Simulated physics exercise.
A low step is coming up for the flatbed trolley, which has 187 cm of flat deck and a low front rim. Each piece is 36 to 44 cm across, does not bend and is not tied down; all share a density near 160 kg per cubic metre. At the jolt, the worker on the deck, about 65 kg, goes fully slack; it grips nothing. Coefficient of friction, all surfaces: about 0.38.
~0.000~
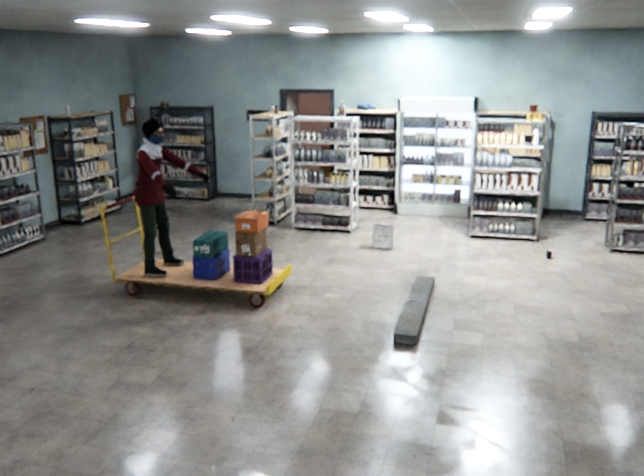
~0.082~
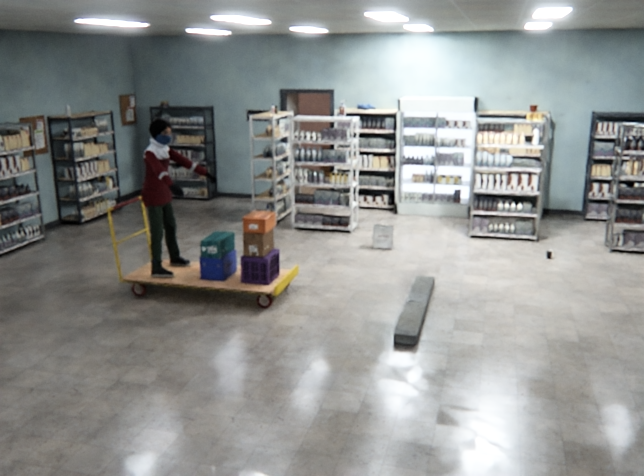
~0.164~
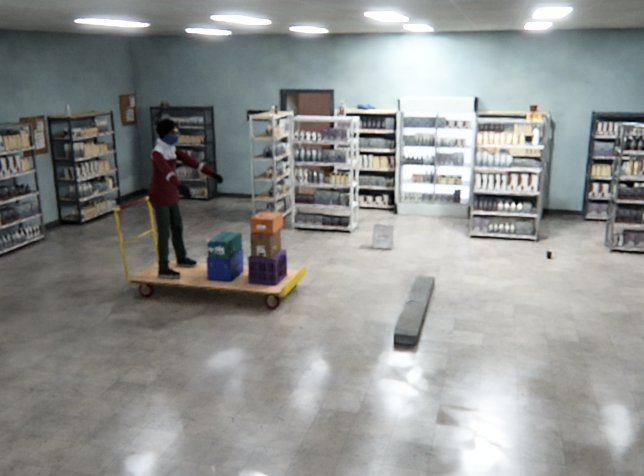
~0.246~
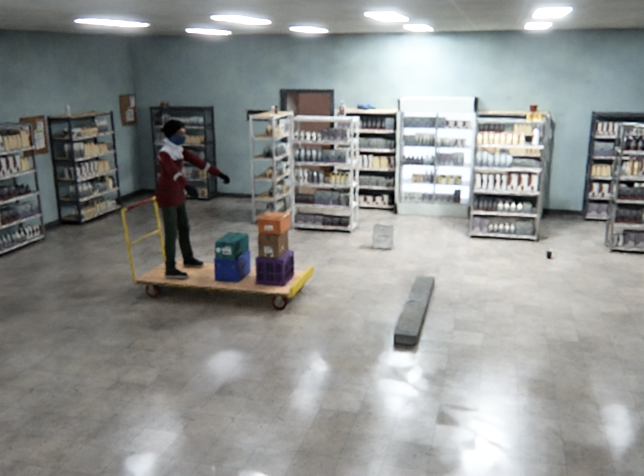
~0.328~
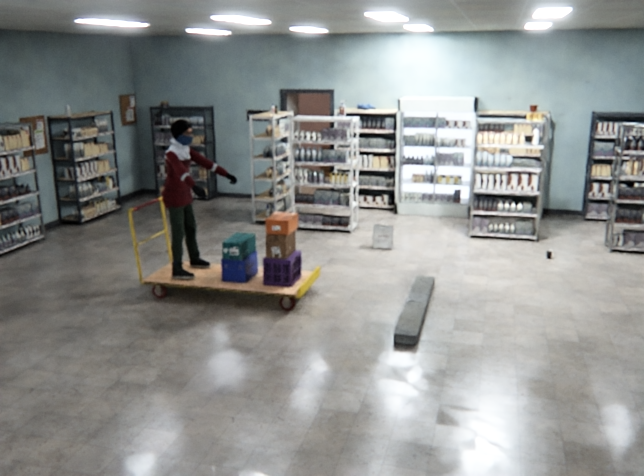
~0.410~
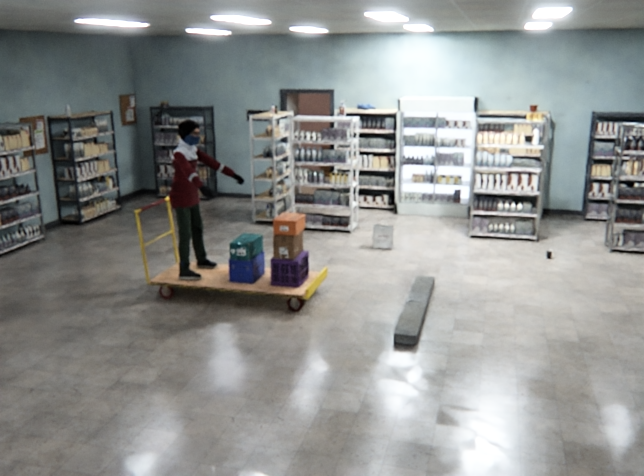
A worker in a dark red and white top and dark trousers stands with one arm held out on a yellow-railed flatbed trolley, seen from a raised, still view of a grey-floored storeroom. Before the worker sit a green crate on a blue one and orange-brown pieces on a purple crate, with shelves behind and a low grey step rightward. The trolley rolls steadily right, carrying everything along.
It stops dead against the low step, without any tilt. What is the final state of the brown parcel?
The brown parcel is still aboard.
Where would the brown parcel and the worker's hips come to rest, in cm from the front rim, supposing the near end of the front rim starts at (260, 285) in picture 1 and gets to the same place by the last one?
Brown 10 behind, hips 120 behind.
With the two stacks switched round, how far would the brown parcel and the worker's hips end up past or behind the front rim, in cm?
After the swap, brown stops 40 cm short of the rim while the hips stop 120 cm short.
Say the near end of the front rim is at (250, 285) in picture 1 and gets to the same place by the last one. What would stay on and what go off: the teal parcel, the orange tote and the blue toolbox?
In that case the teal item would stay put, the orange item would go over and the blue item would stay put.
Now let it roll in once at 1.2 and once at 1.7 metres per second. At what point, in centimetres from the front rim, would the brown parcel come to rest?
Roughly 10 cm behind the front rim on the first try and 40 cm past it on the second.
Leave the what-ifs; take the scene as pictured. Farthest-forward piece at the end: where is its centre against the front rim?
Roughly 10 cm behind the front rim.
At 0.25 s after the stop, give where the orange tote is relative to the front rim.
Behind the rim by about 15 cm.
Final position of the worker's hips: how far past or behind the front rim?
Roughly 120 cm behind the rim.
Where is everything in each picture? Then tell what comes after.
Brown parcel (251, 241), orange tote (252, 222), rim corner (268, 292); 0 cm covered, 152 to go, in the first picture.
Brown parcel (259, 241), orange tote (259, 222), rim corner (276, 293); 9 cm covered, 143 to go, in the second picture.
Brown parcel (266, 242), orange tote (267, 223), rim corner (283, 293); 18 cm covered, 134 to go, in the third picture.
Brown parcel (273, 242), orange tote (274, 223), rim corner (291, 294); 26 cm covered, 125 to go, in the fourth picture.
Brown parcel (281, 243), orange tote (282, 224), rim corner (299, 295); 35 cm covered, 116 to go, in the fifth picture.
Brown parcel (288, 243), orange tote (290, 224), rim corner (307, 296); 44 cm covered, 108 to go. Speed about 1.1 m/s, in the sixth picture.
After 1.41 s the deck stops.
After 1.96 s the brown parcel is 17 cm behind the rim, tilted 0°, near (400, 251) in the last picture's view.
After 2.41 s the brown parcel is 17 cm behind the rim, tilted 0°, near (400, 251) in the last picture's view.
When all is still (2.9 s), nothing is past the rim; behind it, orange tote, brown parcel, purple crate, blue toolbox, teal parcel and the worker's hips.
